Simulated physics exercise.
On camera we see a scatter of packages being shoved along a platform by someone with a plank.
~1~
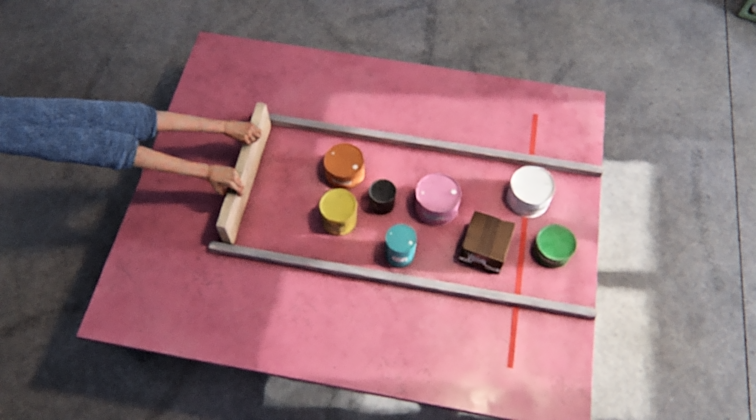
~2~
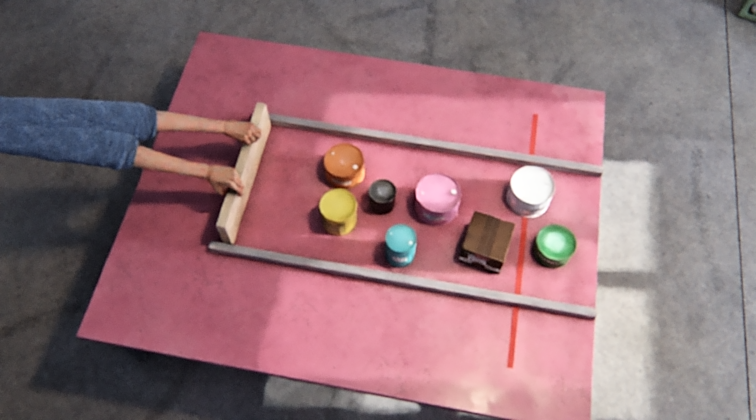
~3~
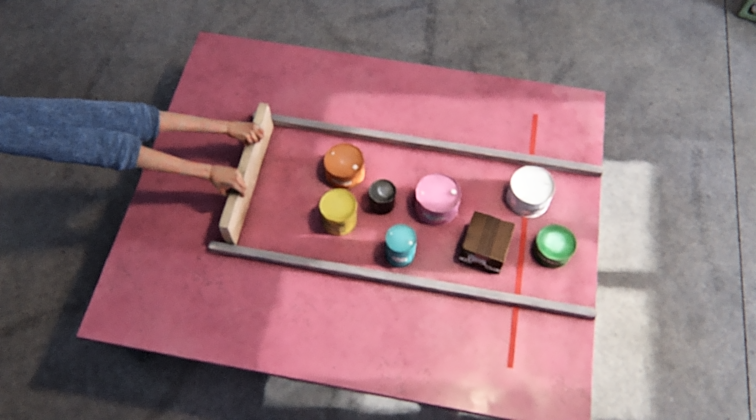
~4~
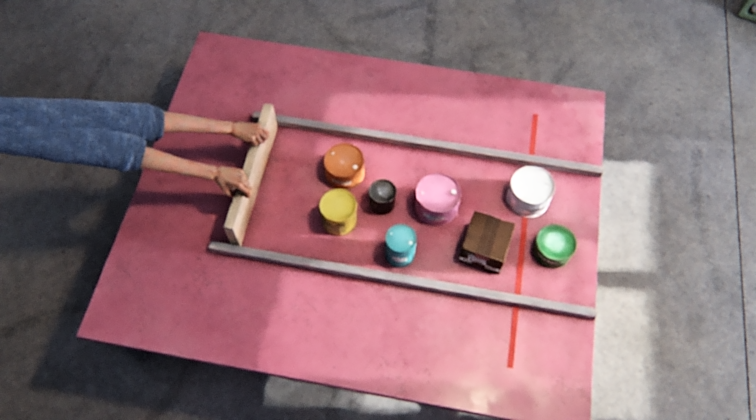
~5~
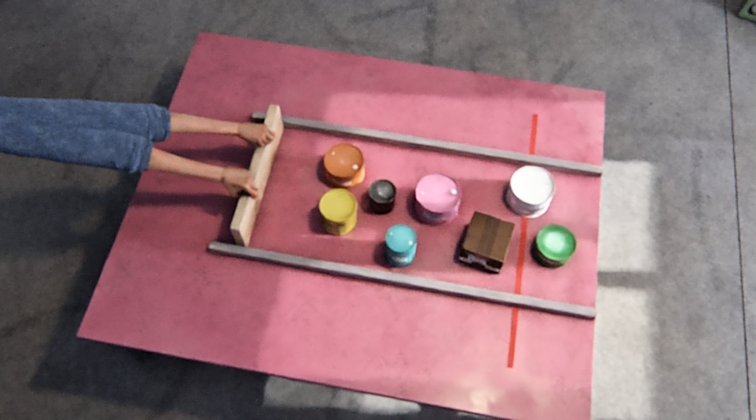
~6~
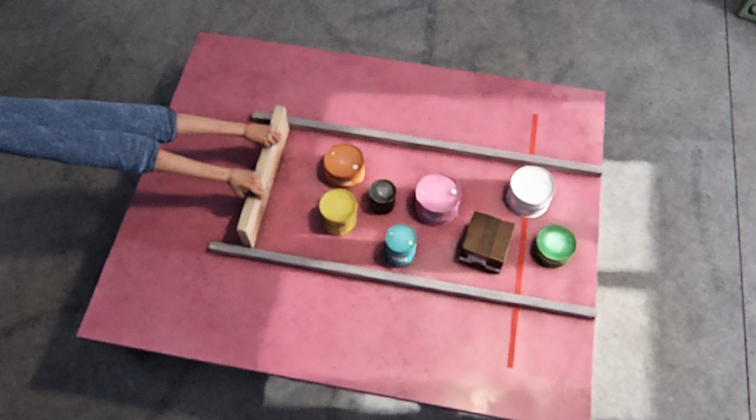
Two hands slide a wooden plank slightly right toward colorful containers resting on a pink platform.
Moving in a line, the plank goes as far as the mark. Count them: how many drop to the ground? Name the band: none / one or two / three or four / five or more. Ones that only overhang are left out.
Band: One or two.
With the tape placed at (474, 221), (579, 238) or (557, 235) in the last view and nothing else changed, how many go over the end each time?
Down on the ground: 0, 4 and 4.
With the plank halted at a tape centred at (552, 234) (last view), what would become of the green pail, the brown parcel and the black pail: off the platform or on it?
The green pail does not stay; as for the brown parcel, it does not stay; and the black pail remains in place.
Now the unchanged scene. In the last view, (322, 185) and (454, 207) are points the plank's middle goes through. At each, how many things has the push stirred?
Up to then 1, and up to the other point 7.
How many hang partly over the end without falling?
That comes to 2 of them.
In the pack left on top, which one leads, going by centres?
White canister.
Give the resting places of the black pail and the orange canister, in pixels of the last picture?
Black pail: (540, 222); orange canister: (549, 191).
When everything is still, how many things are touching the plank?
The count comes out at 4.
Soon after, none off yet; green pail at rest near (554, 247); white canister at rest near (530, 192); brown parcel at rest near (487, 243).
In the end, the number that fall off is one or two; gone, green pail.
